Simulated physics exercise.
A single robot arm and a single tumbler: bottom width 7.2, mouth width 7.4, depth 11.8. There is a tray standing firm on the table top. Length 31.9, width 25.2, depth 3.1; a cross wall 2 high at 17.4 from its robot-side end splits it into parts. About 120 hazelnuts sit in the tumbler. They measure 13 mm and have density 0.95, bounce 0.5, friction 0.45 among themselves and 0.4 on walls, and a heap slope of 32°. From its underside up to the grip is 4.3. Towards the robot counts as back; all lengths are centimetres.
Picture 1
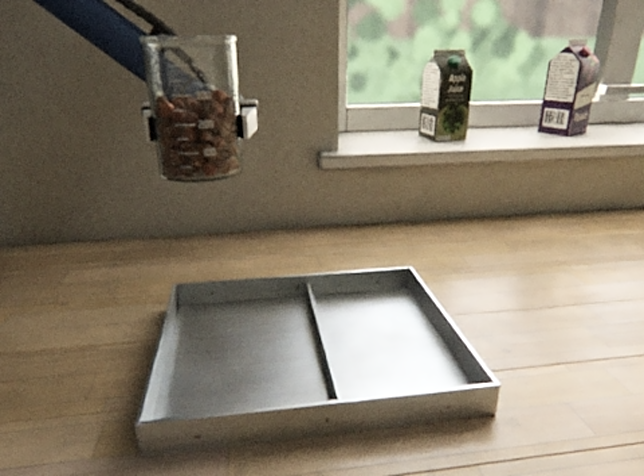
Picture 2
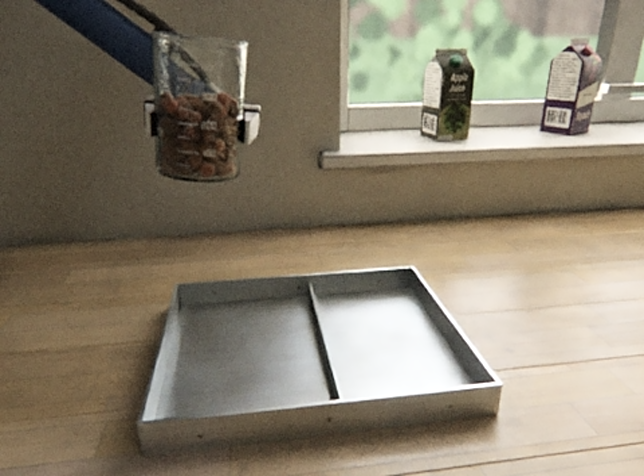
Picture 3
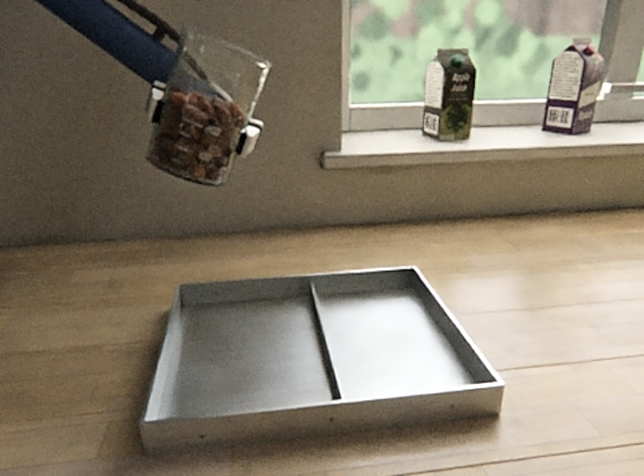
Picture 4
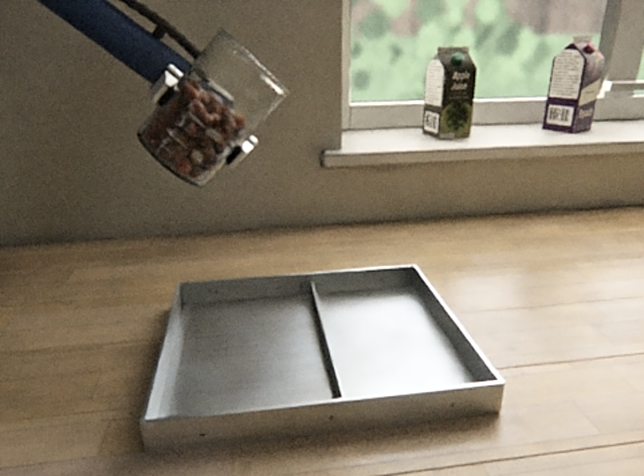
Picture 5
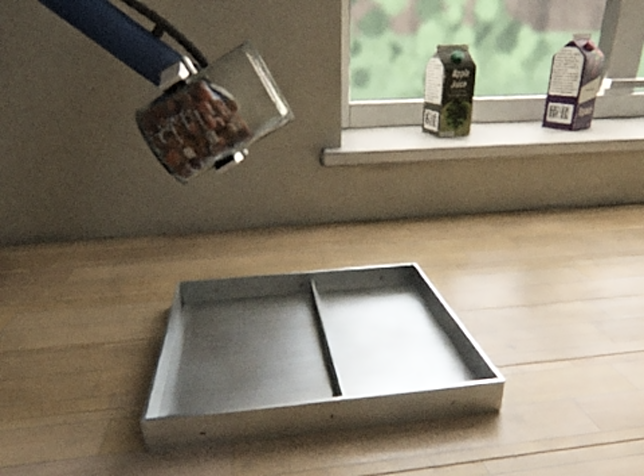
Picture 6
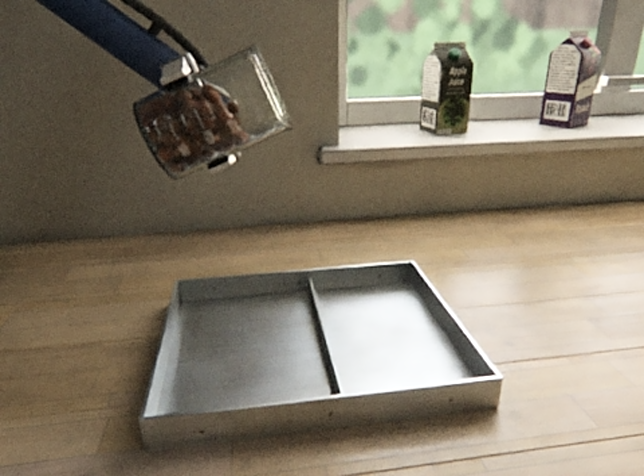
We see a robot arm holding a clear tumbler of hazelnuts above a divided metal tray, near two cartons on a windowsill; the arm tilts the tumbler steeply to the right, and the nuts shift inside it.
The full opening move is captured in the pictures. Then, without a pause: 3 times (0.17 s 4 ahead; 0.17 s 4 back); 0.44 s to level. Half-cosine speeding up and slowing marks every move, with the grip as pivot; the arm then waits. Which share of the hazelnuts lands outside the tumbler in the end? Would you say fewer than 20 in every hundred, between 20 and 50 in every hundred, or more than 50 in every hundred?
Fewer than 20 in every hundred.
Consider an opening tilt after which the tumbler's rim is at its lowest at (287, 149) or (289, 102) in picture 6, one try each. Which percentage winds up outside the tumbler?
About 40 and 0 per cent.
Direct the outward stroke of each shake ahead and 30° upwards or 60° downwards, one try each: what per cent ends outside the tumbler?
Result: Approx. 5 % and 0 %, one try each.
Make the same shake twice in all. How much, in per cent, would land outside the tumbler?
It would come to around 0 %.
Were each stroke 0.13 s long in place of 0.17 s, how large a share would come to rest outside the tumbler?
I'd expect close to 15 per cent then.
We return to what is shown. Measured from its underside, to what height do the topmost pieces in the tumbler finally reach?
Height at rest: Approx. 9.0 cm.
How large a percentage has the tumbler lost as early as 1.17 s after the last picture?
Around 0 % is out.
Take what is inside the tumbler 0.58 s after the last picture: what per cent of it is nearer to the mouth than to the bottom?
Around 35 in a hundred.
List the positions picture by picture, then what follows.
Tumbler middle at (196, 109), level; upper third of the load around (200, 111), from x 160 to 230, top at y 95; 123 in the tumbler, in the first frame.
Tumbler middle at (200, 109), tilted 6° forward; upper third of the load around (200, 110), from x 165 to 235, top at y 100, in the second frame.
Tumbler middle at (207, 111), tilted 23° forward; upper third of the load around (200, 113), from x 160 to 240, top at y 90, in the third frame.
Tumbler middle at (212, 113), tilted 45° forward; upper third of the load around (195, 113), from x 150 to 240, top at y 85, in the fourth frame.
Tumbler middle at (215, 115), tilted 62° forward; upper third of the load around (194, 110), from x 150 to 245, top at y 90, in the fifth frame.
Tumbler middle at (214, 115), tilted 68° forward; upper third of the load around (187, 109), from x 145 to 245, top at y 90; 123 in the tumbler, in the sixth frame.
Then, 0.58 s later, tilted 68° forward, highest piece 28 above the table; 122 in the tumbler, 1 in the far-side part.
Then, 1.17 s later, tilted 51° forward, highest piece 28 above the table; 121 in the tumbler, 1 in the robot-side part, 1 in the far-side part.
Then, 1.66 s later, level, highest piece 31 above the table; 121 in the tumbler, 1 in the robot-side part, 1 in the far-side part.
Then, 2.71 s later, level, highest piece 31 above the table; 121 in the tumbler, 1 in the robot-side part, 1 in the far-side part.
At rest, 121 in the tumbler, 1 in the robot-side part, 1 in the far-side part. That is 2 % outside the tumbler.
